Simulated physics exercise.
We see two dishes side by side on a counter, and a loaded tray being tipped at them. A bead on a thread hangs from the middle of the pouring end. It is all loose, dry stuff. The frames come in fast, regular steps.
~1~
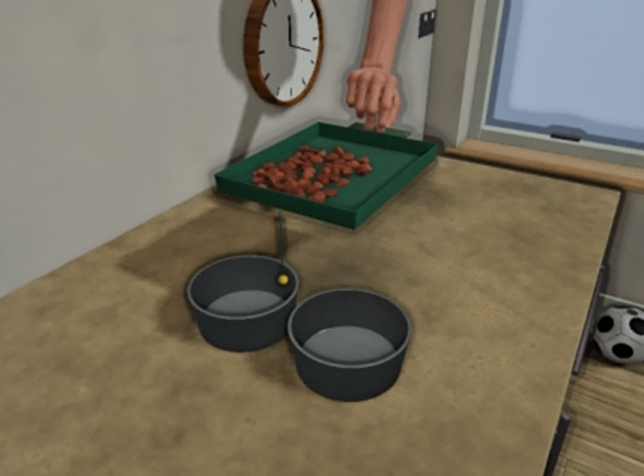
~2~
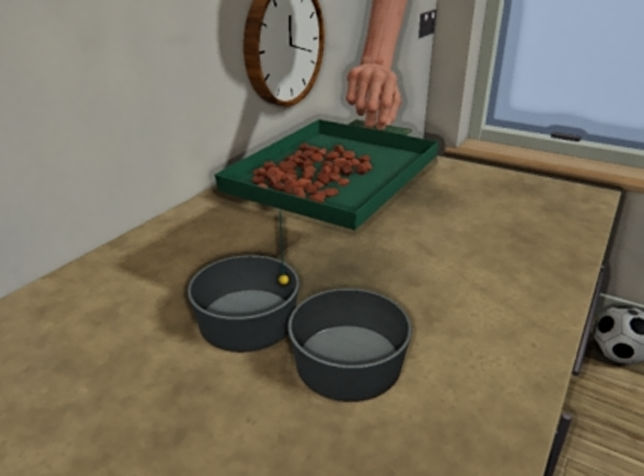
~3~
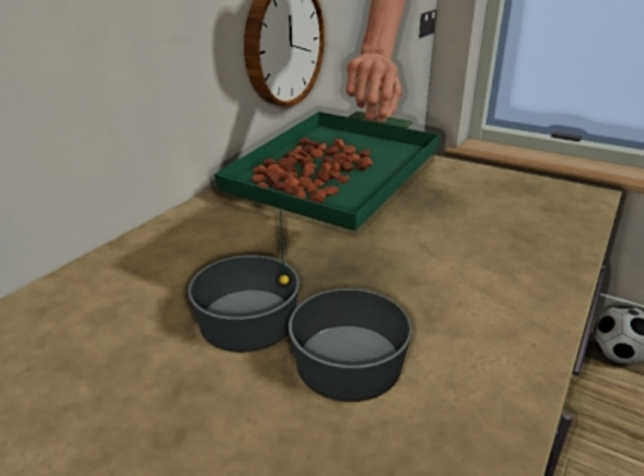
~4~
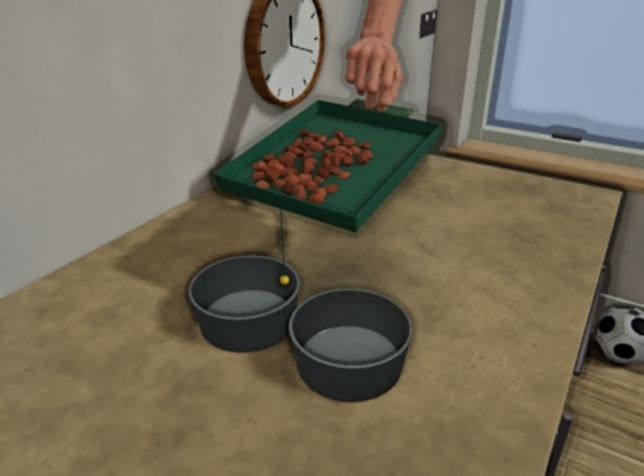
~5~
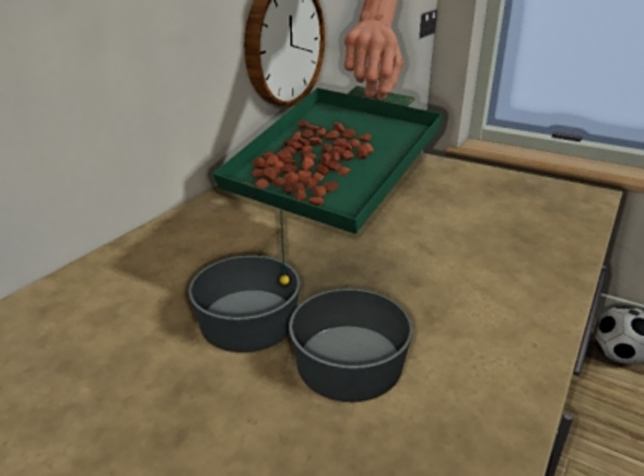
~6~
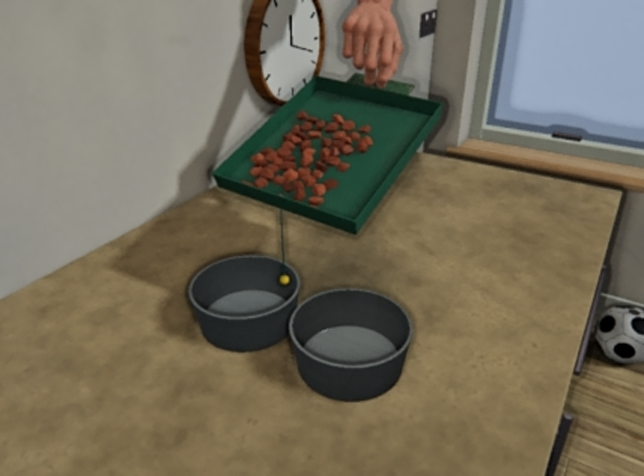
The clip opens on a green tray of reddish-brown chunks held level above two dark round dishes on a counter, a yellow bead hanging beneath it. A hand at the tray's far side then raises that end, and the tray tilts steadily toward the dishes, its near right corner lowest, while the chunks stay bunched together.
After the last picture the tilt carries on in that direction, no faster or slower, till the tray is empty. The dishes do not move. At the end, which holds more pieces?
It favours the right-hand dish.
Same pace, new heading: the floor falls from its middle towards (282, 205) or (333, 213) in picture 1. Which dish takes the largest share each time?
One: The left dish. Two: The right-hand dish.
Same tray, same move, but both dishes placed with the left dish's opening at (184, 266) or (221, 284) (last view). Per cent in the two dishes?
The first gives 60 %, the second 80 %.
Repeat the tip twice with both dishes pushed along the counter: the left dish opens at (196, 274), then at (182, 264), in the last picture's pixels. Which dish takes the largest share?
At the first place the right dish, at the second the right one.
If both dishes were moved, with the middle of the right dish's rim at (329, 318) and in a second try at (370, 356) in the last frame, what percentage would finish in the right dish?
Roughly 60 per cent, and 20 per cent.
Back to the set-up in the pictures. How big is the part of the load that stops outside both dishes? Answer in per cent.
It comes to 30 per cent or so.
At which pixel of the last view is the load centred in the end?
Roughly at (303, 360).
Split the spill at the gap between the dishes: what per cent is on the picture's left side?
Roughly 90 in a hundred.
Shortly afterwards, tray tipped steeply; the whole lot on the tray.
Next, tray tipped past a quarter turn; near two thirds on the tray; only a few in the right dish; only a few in the left dish; a little outside both; near a quarter in the air.
Some moments later, tray tipped past a quarter turn; near half in the right dish; near a quarter in the left dish; near a third outside both.
In the end, tray tipped past a quarter turn; near half in the right dish; near a quarter in the left dish; near a third outside both.
